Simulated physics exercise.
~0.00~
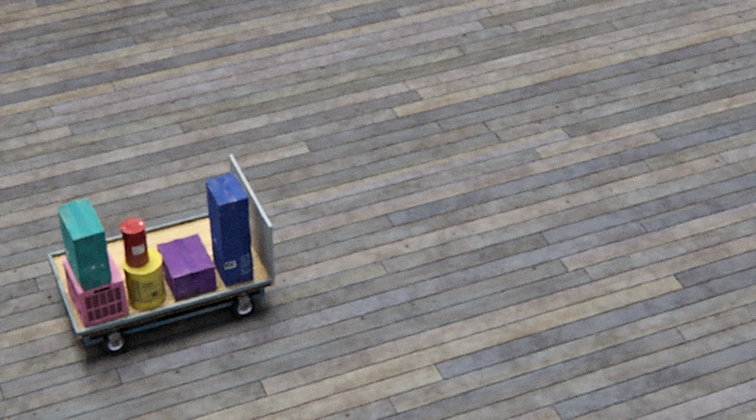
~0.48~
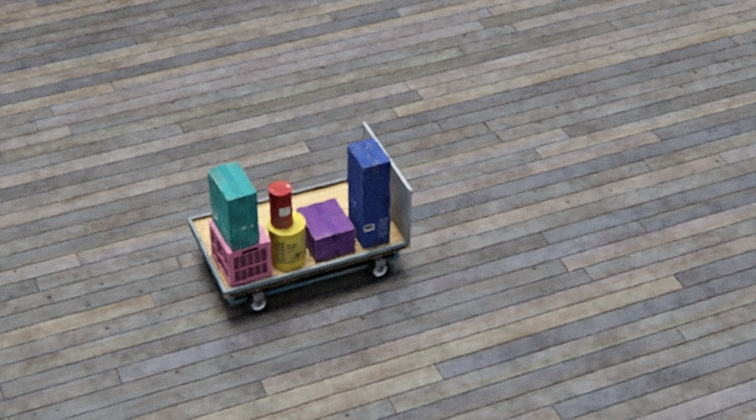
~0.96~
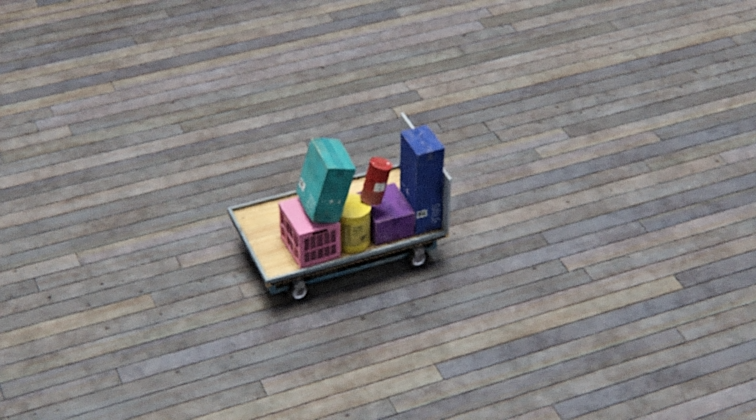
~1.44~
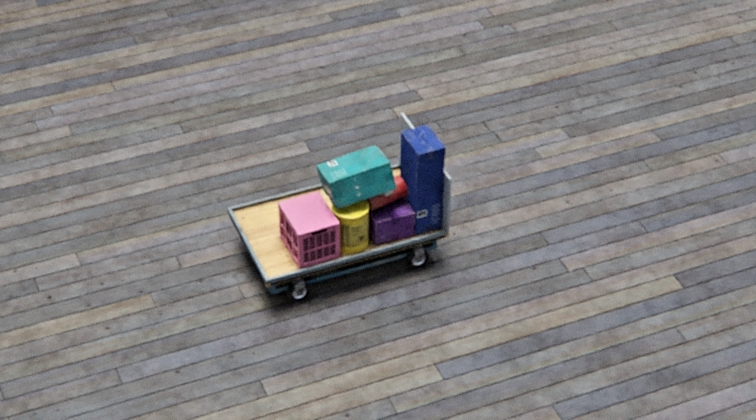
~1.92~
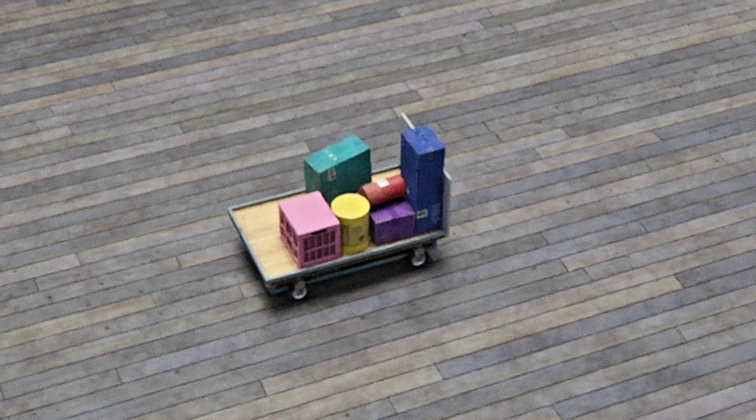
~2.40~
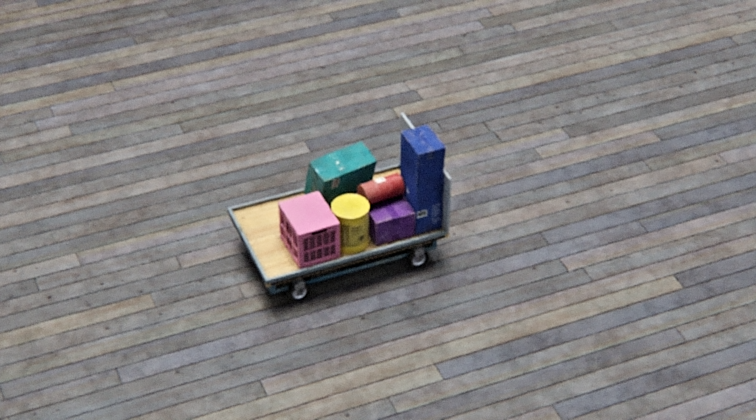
On a floor of weathered grey-brown planks, seen from above at an angle, a flat cart with an upright board at its right end carries a tall blue box, a purple box, a yellow pail with a red canister on top, and a pink crate with a turquoise box on top. The cart rolls right and slightly up the view, then stops. The lower goods slide toward the board as the turquoise box and red canister lean and topple. The canister comes to rest on its side by the purple box, while the turquoise box drops behind the pail, also on its side. The blue box remains upright against the board.
